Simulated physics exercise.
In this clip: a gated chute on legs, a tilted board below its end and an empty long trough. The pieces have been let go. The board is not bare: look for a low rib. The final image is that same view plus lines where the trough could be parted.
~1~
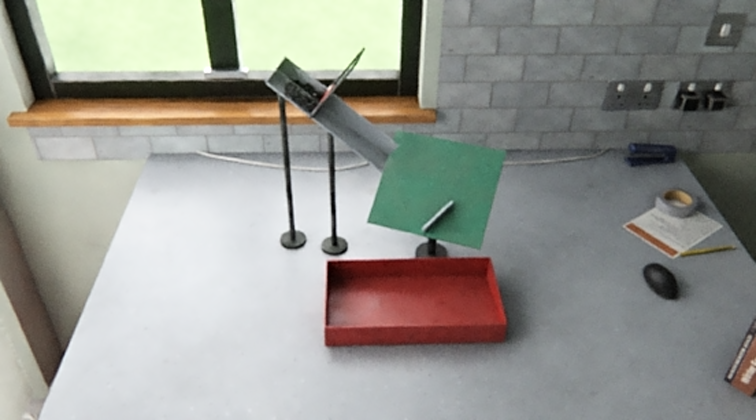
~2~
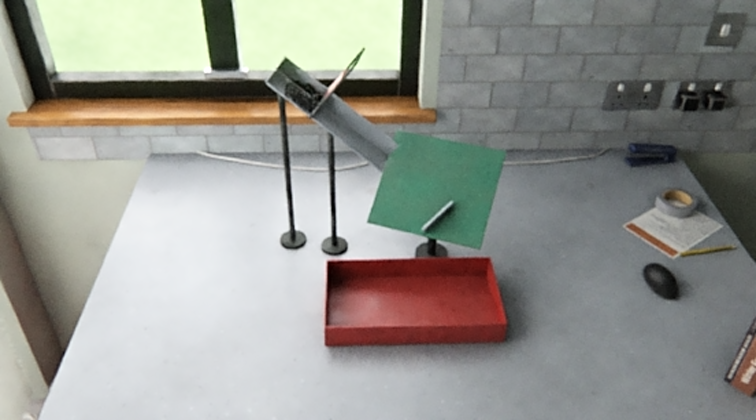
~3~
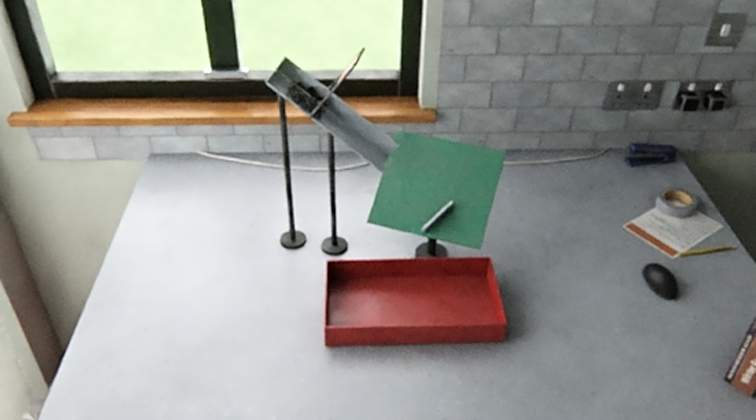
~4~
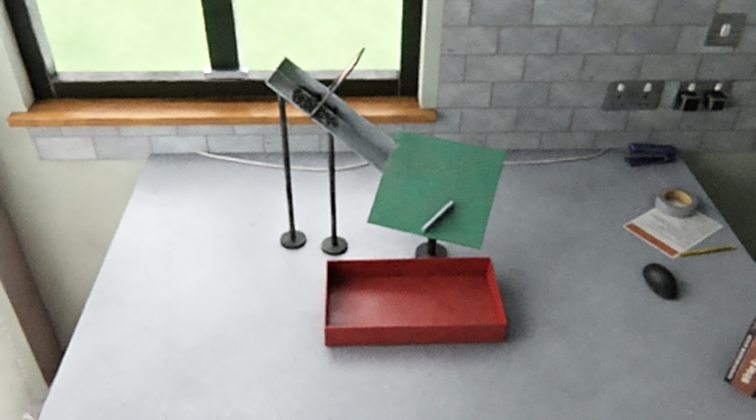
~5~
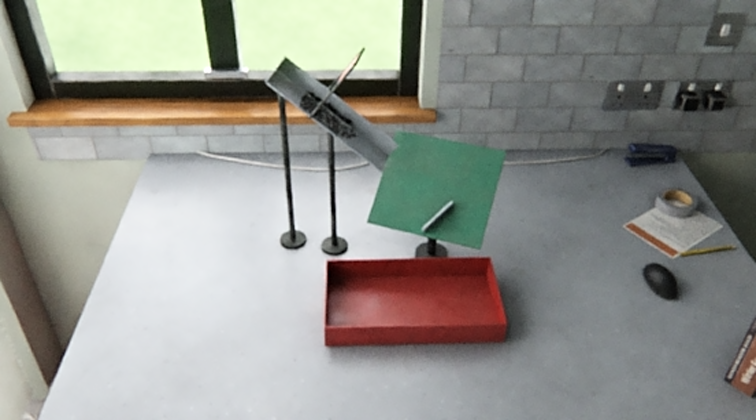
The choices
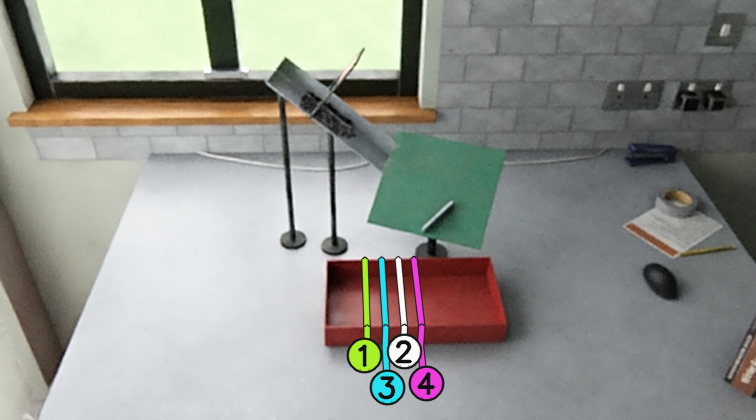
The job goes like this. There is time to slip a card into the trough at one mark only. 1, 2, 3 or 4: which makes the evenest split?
Go for 2.
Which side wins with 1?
More lands on the right.
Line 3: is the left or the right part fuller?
Right.
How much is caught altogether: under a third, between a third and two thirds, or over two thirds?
About that: Over two thirds.
On the marked copy, line 1 crosses the front rim at (367, 326); line 2 crosses the front rim at (404, 326); line 3 crosses the front rim at (385, 326); line 4 crosses the front rim at (421, 325).
If 1 is chosen, of what is caught, none on the left of the divider, all on the right.
If 2 is chosen, of what is caught, about a third on the left of the divider, about two thirds on the right.
If 3 is chosen, of what is caught, none on the left of the divider, all on the right.
If 4 is chosen, of what is caught, nearly all on the left of the divider, a small part on the right.
